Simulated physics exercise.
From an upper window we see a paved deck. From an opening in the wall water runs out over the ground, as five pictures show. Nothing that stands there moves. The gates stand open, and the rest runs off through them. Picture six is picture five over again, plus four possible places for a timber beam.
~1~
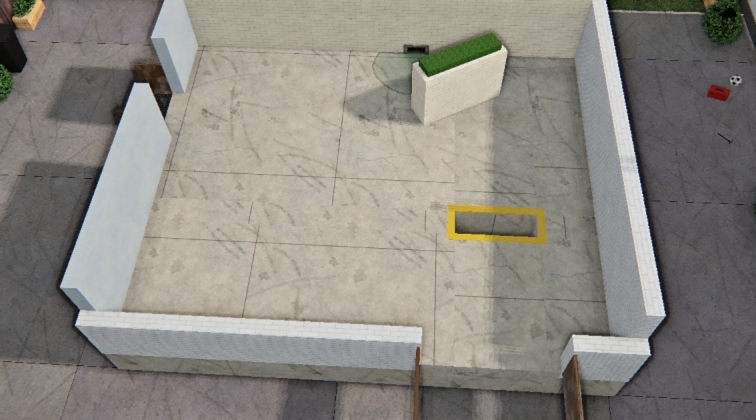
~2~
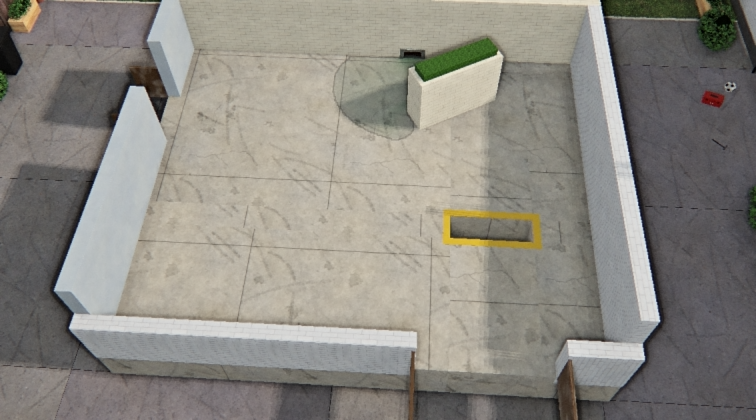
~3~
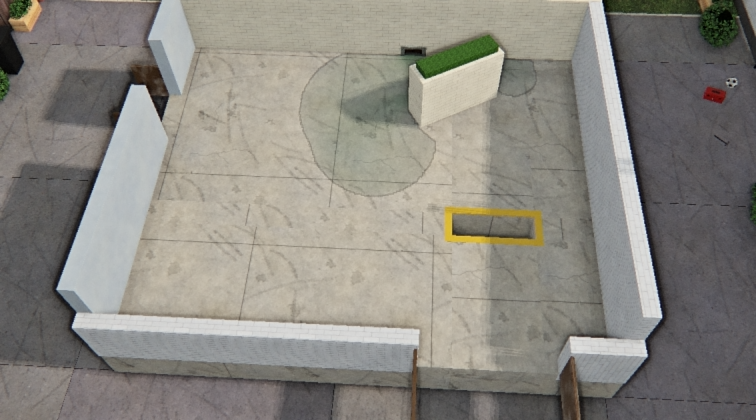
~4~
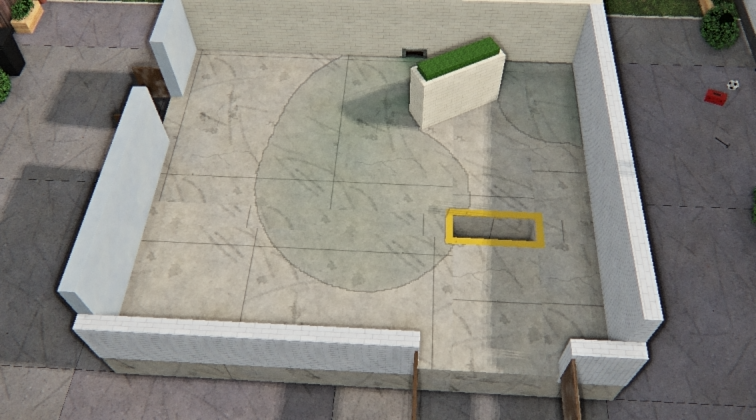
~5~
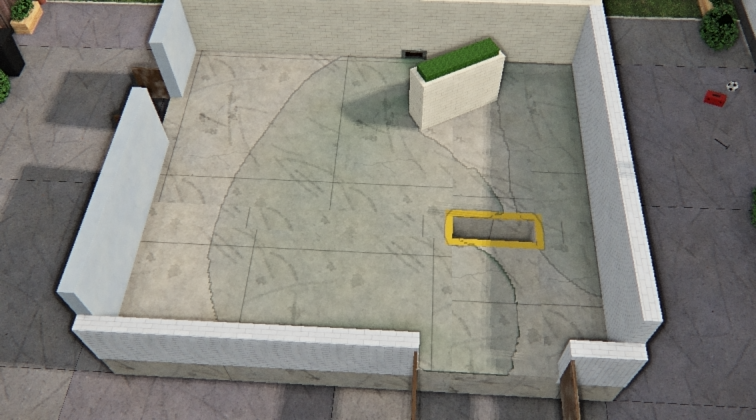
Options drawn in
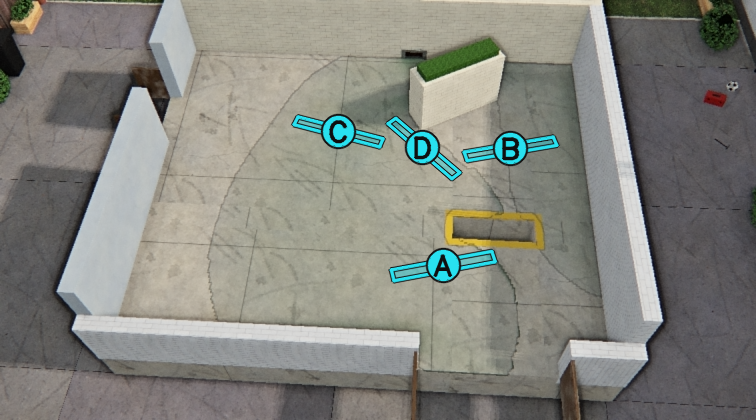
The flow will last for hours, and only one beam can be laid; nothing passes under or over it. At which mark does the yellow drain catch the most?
The answer is place C.
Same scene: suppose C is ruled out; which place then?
It is A.
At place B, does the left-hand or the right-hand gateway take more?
The right gate.
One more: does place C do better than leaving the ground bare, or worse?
It is better.
In cyan, A from (392, 275) to (493, 256); B from (465, 156) to (555, 141); C from (296, 120) to (381, 142); D from (391, 121) to (455, 175).
For place A, about 21 % of the stream goes into the yellow drain, about 78 % out by the gates.
For place B, about 12 % of the stream goes into the yellow drain, about 87 % out by the gates.
For place C, about 32 % of the stream goes into the yellow drain, about 68 % out by the gates.
For place D, about 12 % of the stream goes into the yellow drain, about 87 % out by the gates.
